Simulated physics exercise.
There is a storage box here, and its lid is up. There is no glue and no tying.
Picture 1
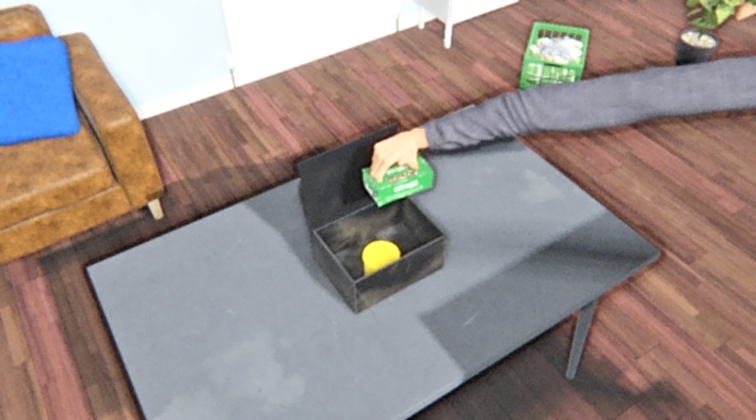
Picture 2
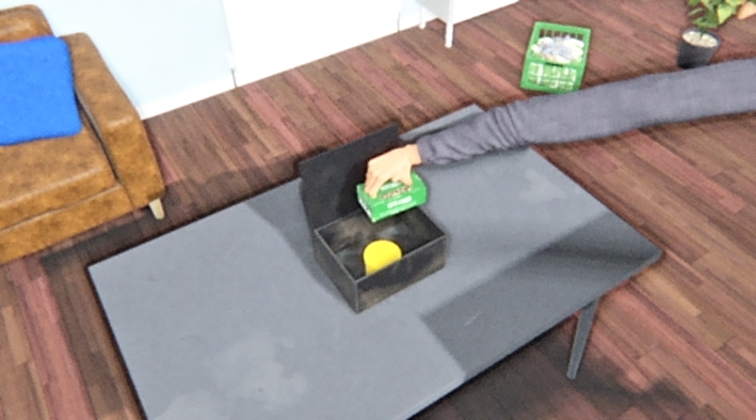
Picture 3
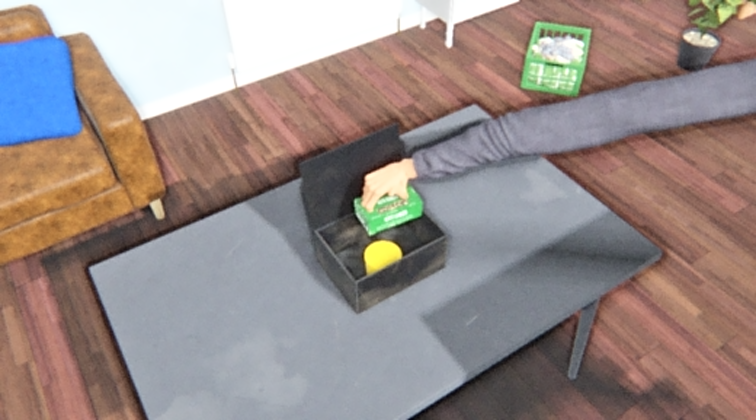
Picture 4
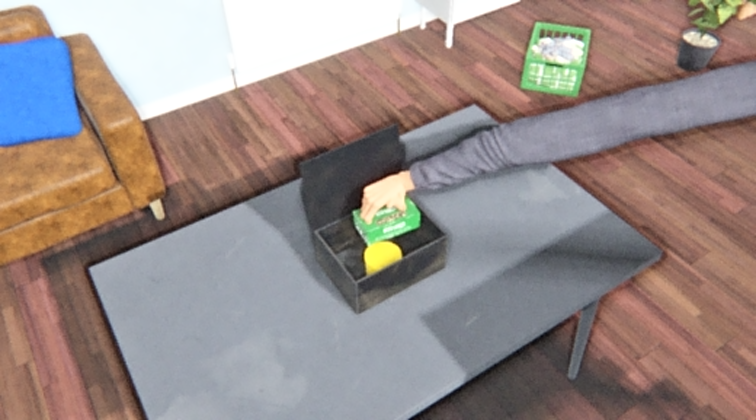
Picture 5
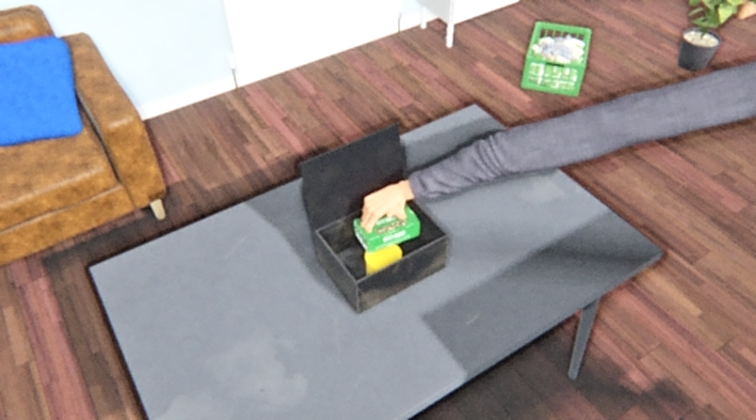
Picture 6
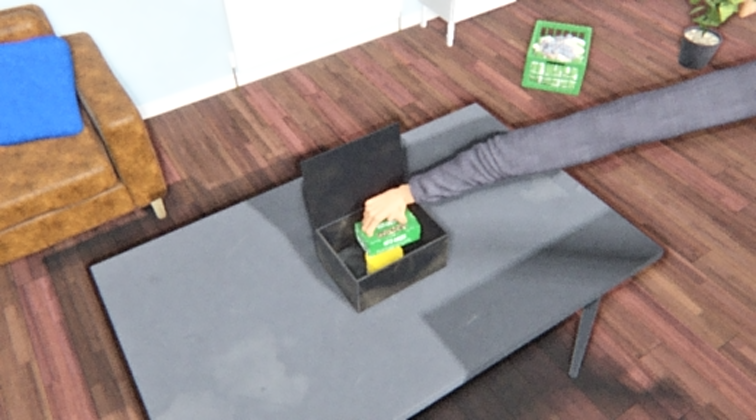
An arm in a grey sleeve reaches in from the right over a grey table, seen from above in a room with a wooden floor. An open black box on the table holds a yellow tub, with a brown sofa and blue cloth at left and a green crate behind. The hand lowers a green carton into the box, partly covering the tub, while the view stays still.
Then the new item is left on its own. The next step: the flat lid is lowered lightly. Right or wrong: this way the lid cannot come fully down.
Wrong, the lid comes fully down.
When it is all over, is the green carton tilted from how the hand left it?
Looking at the last picture, the green carton sits at an angle.
Then, 1.30 s later than the last frame, lid 82° above the rim; green carton on its side near (379, 236).
Then, 1.80 s later than the last frame, lid 33° above the rim; green carton on its side near (379, 236).
When it is over, lid shut; lying over in the box, green carton; yellow tub as before. End places, in pixels of the last picture, green carton near (379, 236).
